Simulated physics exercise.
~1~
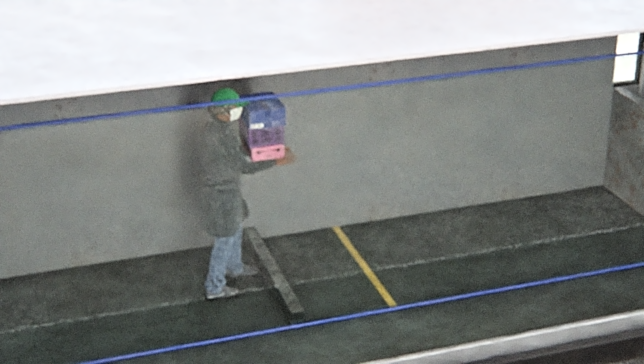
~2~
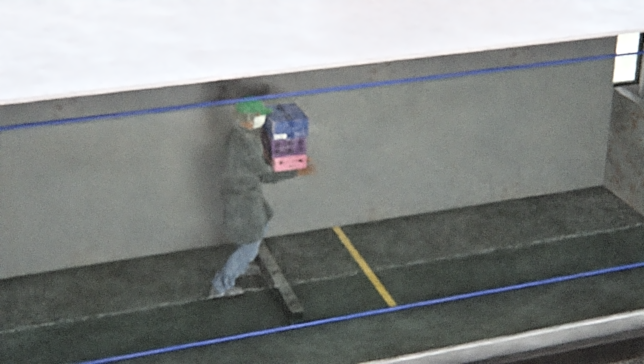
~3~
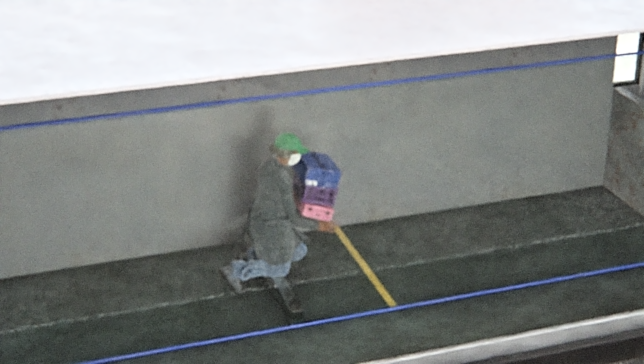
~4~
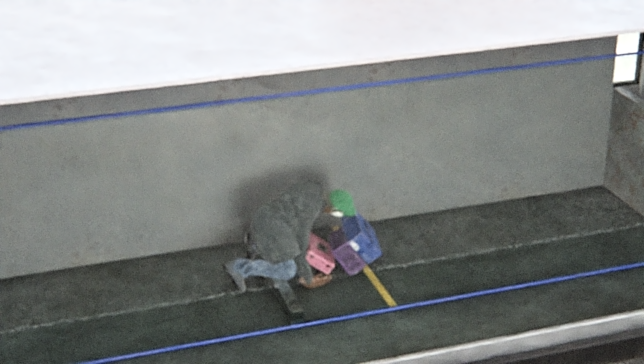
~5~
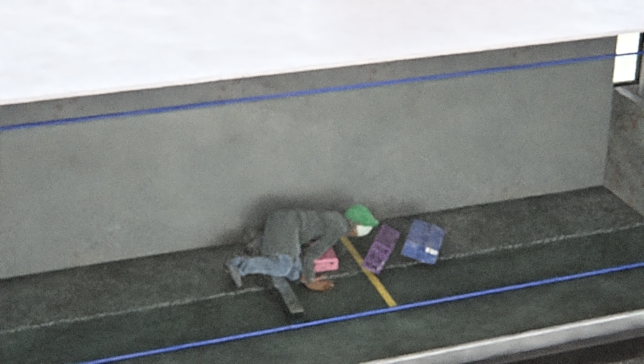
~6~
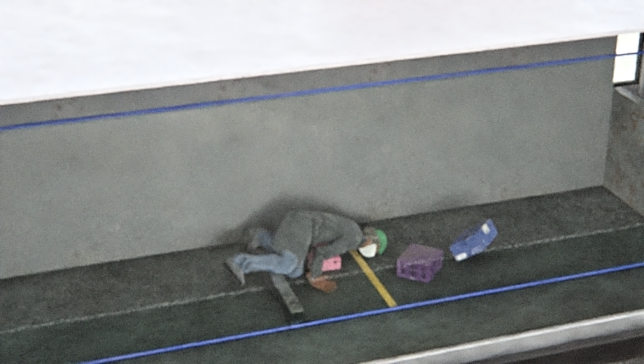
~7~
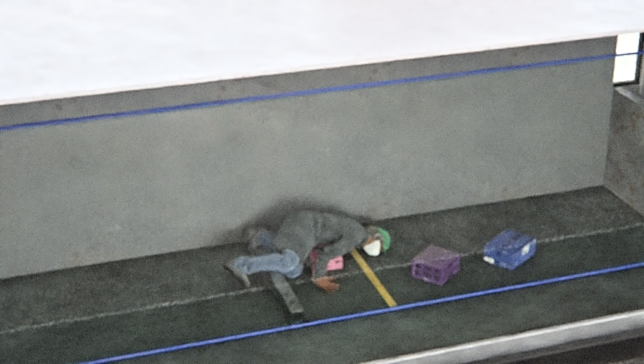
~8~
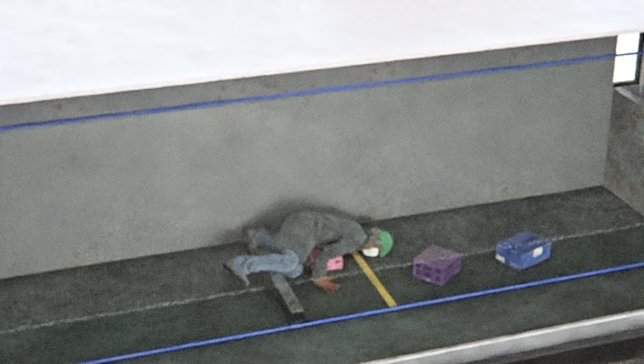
Person in green cap carrying stacked boxes pitches forward and collapses, blue and purple boxes tumbling right past a yellow line.
